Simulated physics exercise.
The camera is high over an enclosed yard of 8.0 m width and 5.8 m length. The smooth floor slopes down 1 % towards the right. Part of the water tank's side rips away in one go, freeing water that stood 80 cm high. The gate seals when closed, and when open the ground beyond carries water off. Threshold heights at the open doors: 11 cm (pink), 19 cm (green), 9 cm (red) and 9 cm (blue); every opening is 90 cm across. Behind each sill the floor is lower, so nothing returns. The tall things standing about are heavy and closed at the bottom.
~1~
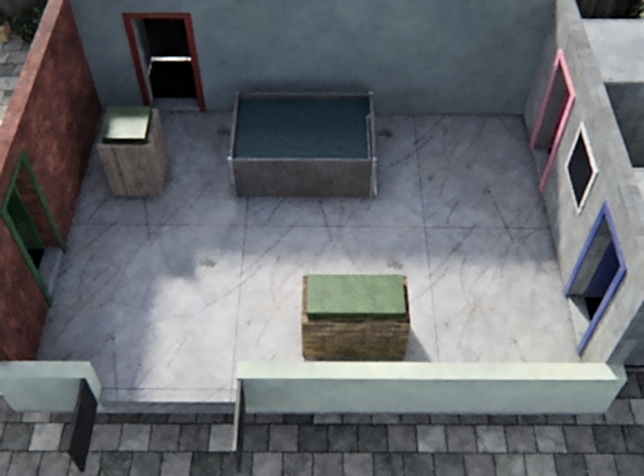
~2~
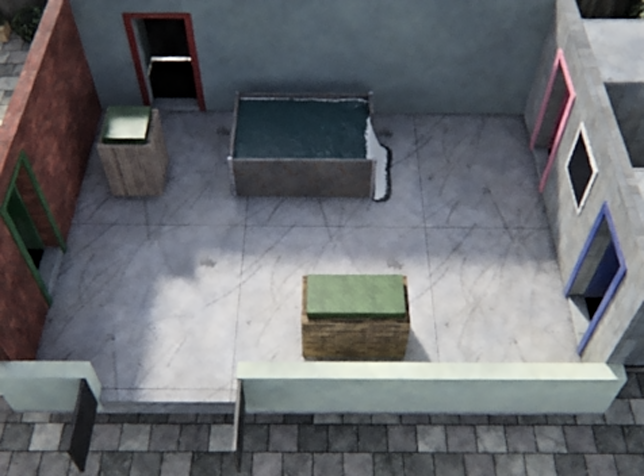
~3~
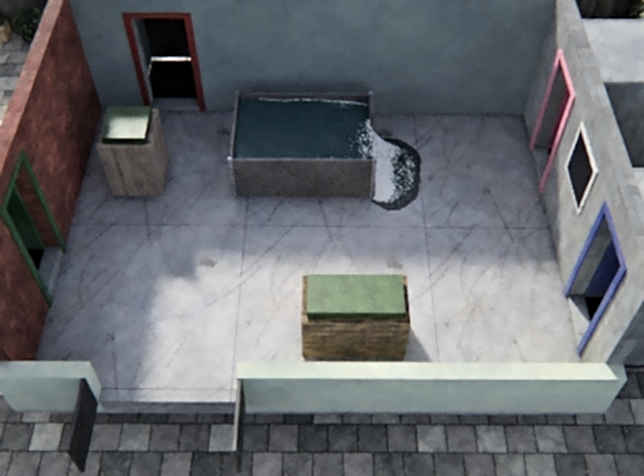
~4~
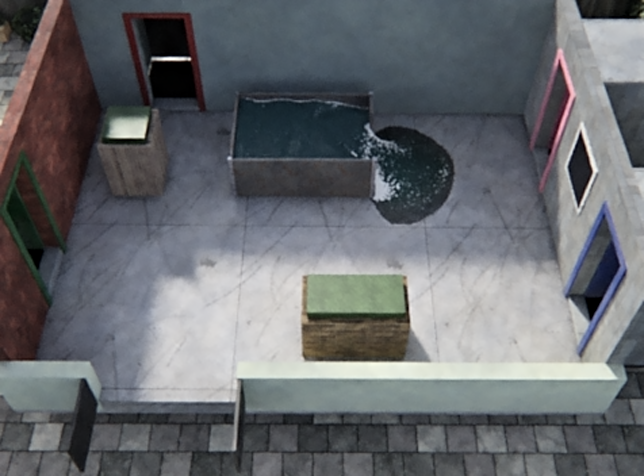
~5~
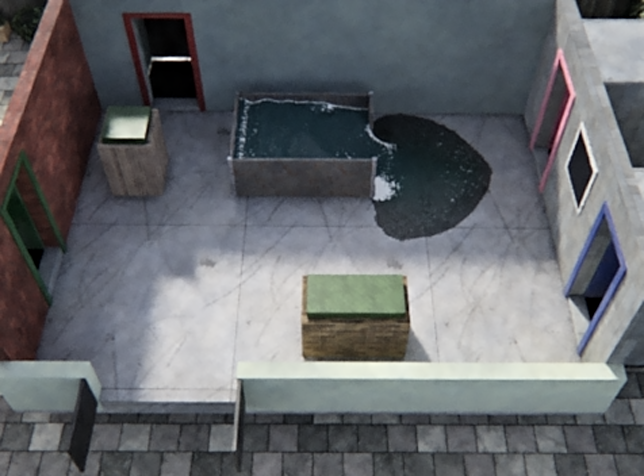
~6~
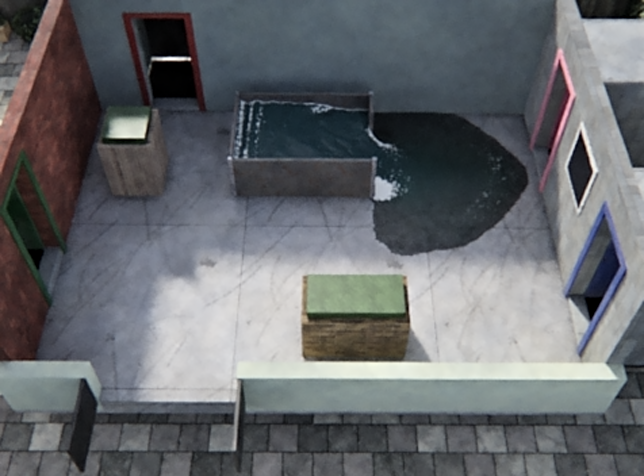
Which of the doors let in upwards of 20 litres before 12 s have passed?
The water let in: At the pink door it exceeds the limit; at the green door it does not reach the limit; at the red door it does not reach the limit; at the blue door it goes over the limit.
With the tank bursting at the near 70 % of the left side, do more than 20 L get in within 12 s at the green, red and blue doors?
Then: Green not over, red above, blue under.
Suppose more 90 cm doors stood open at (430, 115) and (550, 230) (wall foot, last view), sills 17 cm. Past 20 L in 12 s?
In turn: Below, past it.
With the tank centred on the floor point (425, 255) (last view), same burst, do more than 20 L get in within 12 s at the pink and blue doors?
Against that limit: Pink under, blue over.
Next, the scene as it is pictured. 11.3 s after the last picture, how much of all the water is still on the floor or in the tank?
About 78 per cent.
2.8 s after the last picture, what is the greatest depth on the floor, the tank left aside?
Up to some 28 cm.
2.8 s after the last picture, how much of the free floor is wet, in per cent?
Near 35 per cent is wet.
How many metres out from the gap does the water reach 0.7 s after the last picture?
About 3.6 m.
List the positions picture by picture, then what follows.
In the first picture, the water tank at (303, 129) is whole and still, 80 cm deep.
In the second picture, the front is at (377, 200), 0.7 m from the gap at (370, 158); 0.3 m2 of floor is under water; 80 cm left at the back of the water tank.
In the third picture, water pours out at (370, 161) and has run 0.9 m, to (411, 150); typically 13 cm deep outside, 80 cm at the water tank's back.
In the fourth picture, the front is at (448, 163), 1.5 m from the gap at (369, 162); 2.3 m2 of floor is under water; 79 cm left at the back of the water tank.
In the fifth picture, the front is at (482, 163), 2.1 m from the gap at (369, 162); 4.2 m2 of floor is under water; 74 cm left at the back of the water tank.
In the sixth picture, water pours out at (369, 162) and has run 2.7 m, to (523, 183); typically 5 cm deep outside, 67 cm at the water tank's back.
Then, 0.7 s after the last picture water covers 25 % of the floor and is deepest (40 cm) near (383, 182); pink door 7 cm at the sill, 69 L in, green door not reached, red door not reached, blue door not reached.
Then, 1.5 s after the last picture water covers 30 % of the floor and is deepest (42 cm) near (533, 168); pink door 36 cm at the sill, 205 L in, green door not reached, red door not reached, blue door 15 cm at the sill, 2 L in.
Then, 2.8 s after the last picture water covers 35 % of the floor and is deepest (28 cm) near (571, 389); pink door 23 cm at the sill, 374 L in, green door not reached, red door not reached, blue door 11 cm at the sill, 19 L in.
Then, 6.3 s after the last picture water covers 65 % of the floor and is deepest (19 cm) near (584, 389); pink door 14 cm at the sill, 464 L in, green door not reached, red door 3 cm at the sill, 0 L in, blue door 16 cm at the sill, 68 L in.
Then, 11.3 s after the last picture water covers 95 % of the floor and is deepest (12 cm) near (571, 389); pink door 10 cm at the sill, 474 L in, green door 2 cm at the sill, 0 L in, red door 2 cm at the sill, 0 L in, blue door 11 cm at the sill, 110 L in.
